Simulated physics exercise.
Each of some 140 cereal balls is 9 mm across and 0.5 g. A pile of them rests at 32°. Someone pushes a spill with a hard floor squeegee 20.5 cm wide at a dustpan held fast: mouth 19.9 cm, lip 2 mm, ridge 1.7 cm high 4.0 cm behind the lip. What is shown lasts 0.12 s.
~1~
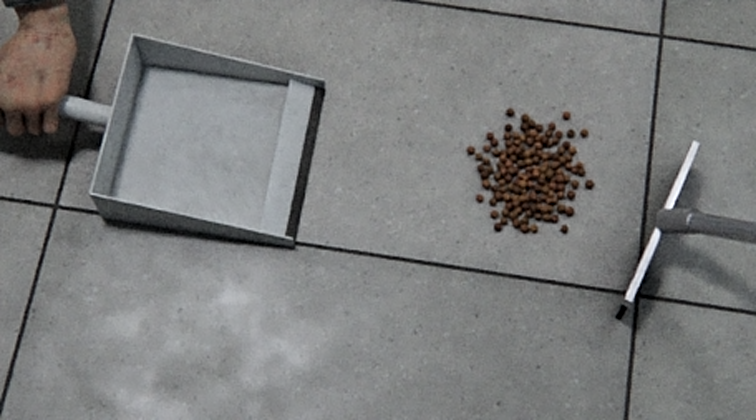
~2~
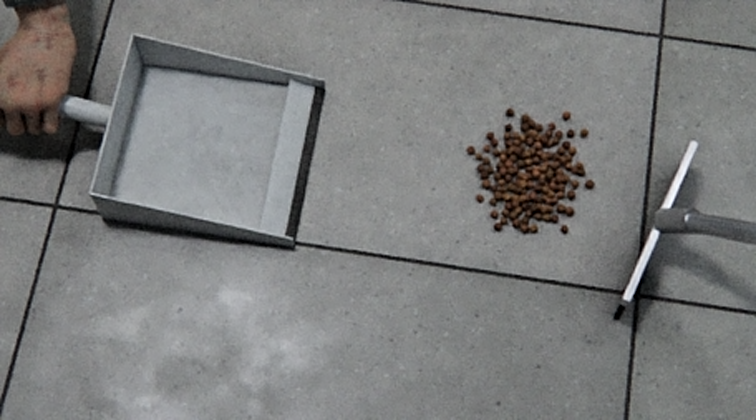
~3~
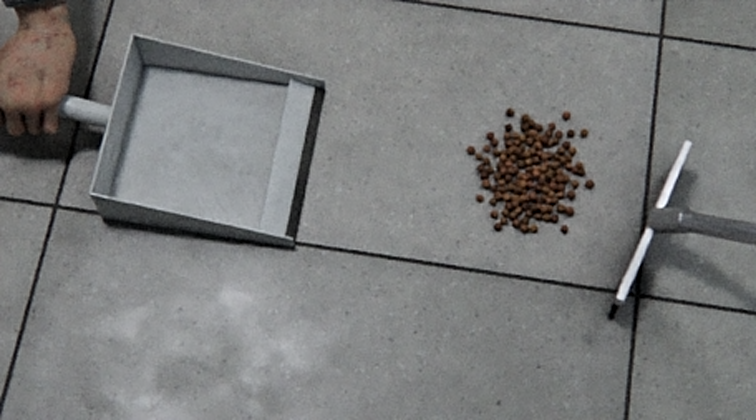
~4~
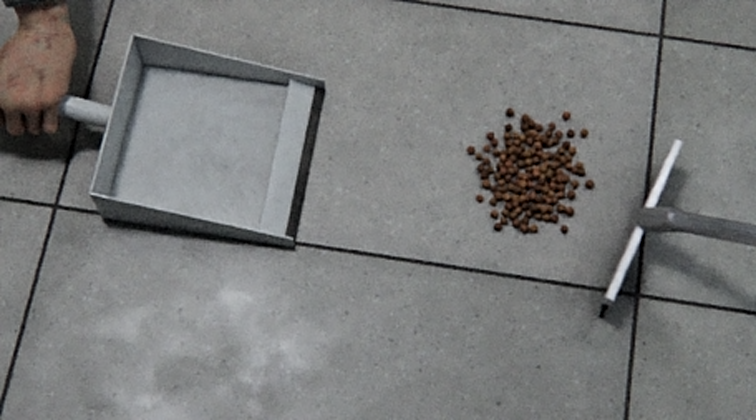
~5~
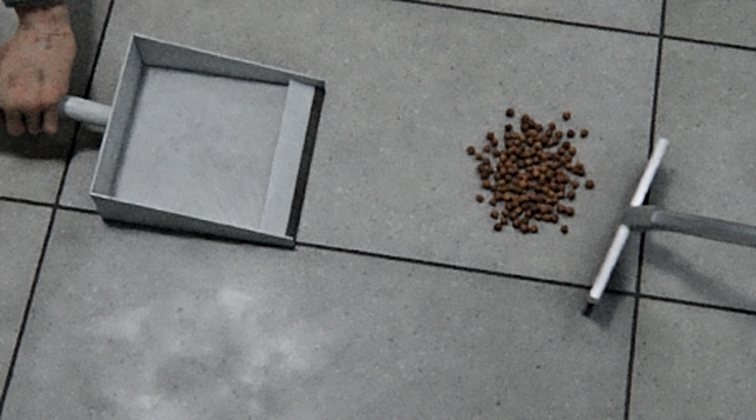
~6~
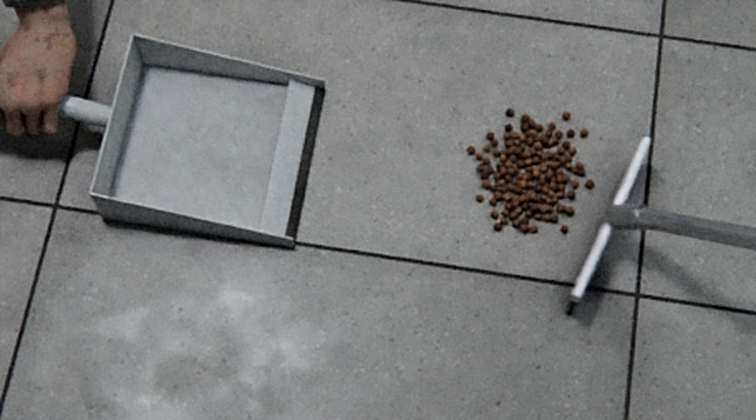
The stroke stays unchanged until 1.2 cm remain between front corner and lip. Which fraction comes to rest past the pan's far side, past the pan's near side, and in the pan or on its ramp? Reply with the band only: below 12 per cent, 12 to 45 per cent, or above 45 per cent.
Far side: 12 to 45 per cent; near side: Below 12 per cent; pan: Below 12 per cent.
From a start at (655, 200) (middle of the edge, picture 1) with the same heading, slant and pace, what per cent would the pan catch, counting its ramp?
Roughly 10 percent would end up there.
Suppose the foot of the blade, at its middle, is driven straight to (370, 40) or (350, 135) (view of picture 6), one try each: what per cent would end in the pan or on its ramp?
Close to 5 and 5 in a hundred, in that order.
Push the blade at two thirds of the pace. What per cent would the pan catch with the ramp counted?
Share: About 0 %.
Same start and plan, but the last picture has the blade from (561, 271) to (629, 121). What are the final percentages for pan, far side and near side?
That ends as pan 15, far 55, and near 5.
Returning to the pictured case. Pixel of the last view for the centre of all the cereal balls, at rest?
Roughly (339, 121).
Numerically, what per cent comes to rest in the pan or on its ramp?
I'd say close to 5 per cent.
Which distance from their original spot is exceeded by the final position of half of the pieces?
That distance is close to 22 cm.
Then, 0.19 s after the last picture, middle of the blade 18 cm from the lip; 0 % over the lip, far side 5 %, near side 0 %.
Then, 0.31 s after the last picture, middle of the blade 9 cm from the lip; 0 % over the lip, far side 15 %, near side 0 %.
Then, 0.57 s after the last picture, middle of the blade 4 cm from the lip; 5 % over the lip, far side 20 %, near side 0 %.
In the end, far side 20 %, near side 0 %, pan 5 %, in front of the lip or behind the blade 75 %.
